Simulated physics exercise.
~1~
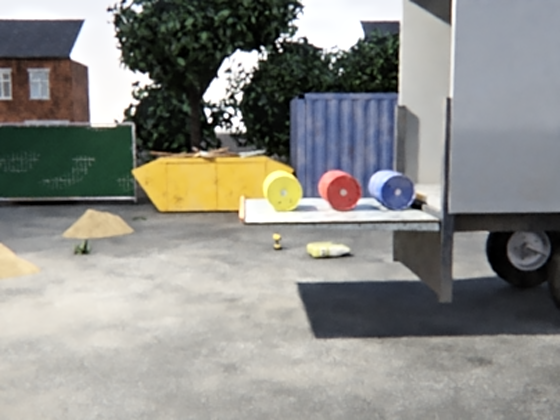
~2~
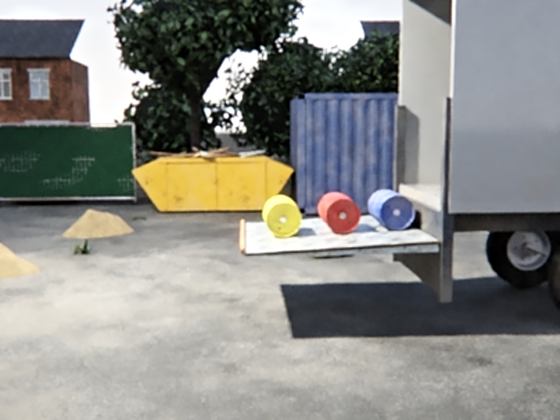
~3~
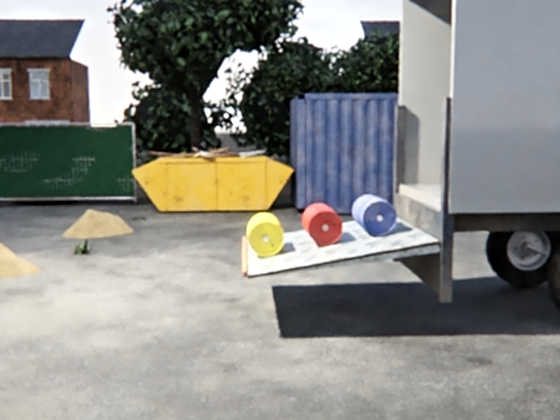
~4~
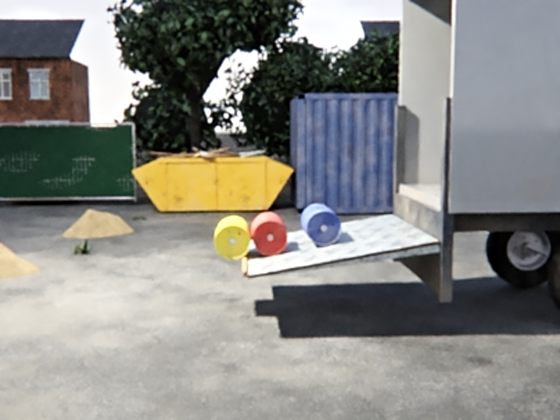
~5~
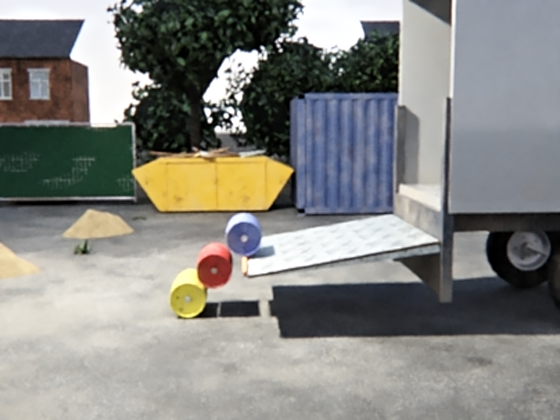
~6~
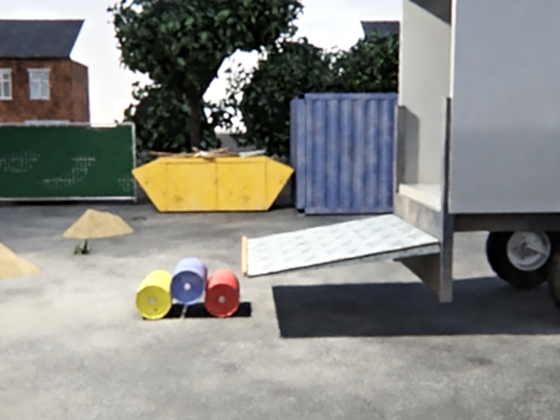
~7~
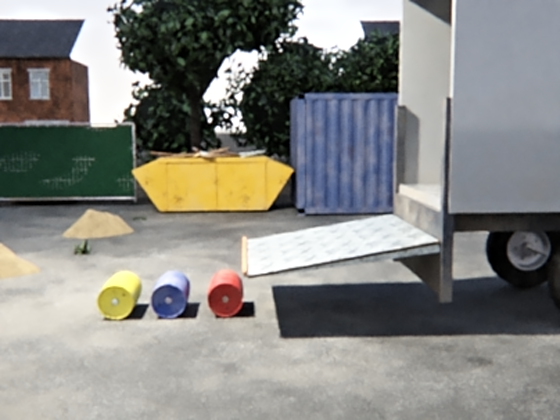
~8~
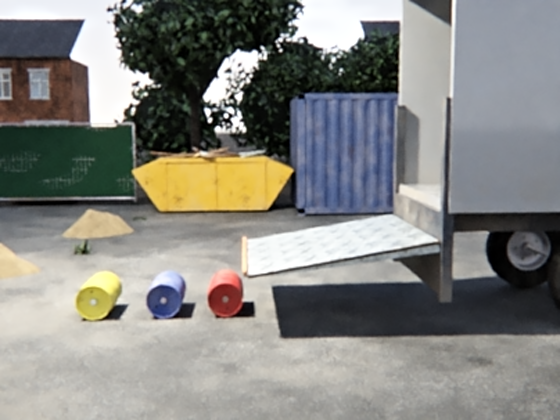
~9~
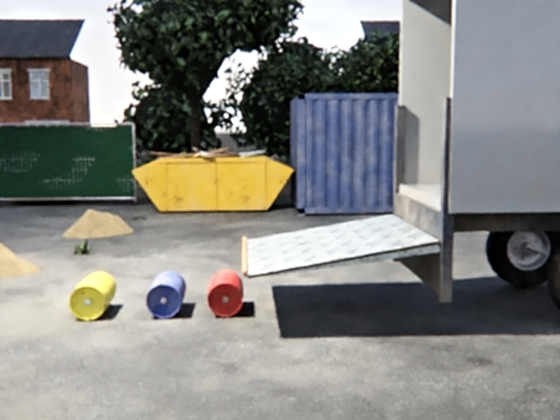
The clip shows yellow, red and blue kegs on a lorry's tail-lift, which lowers slightly and tips outwards. They roll left and drop off the edge, yellow first, then red and blue, ending spaced apart on the ground with yellow farthest left, blue between and red nearest the lift.
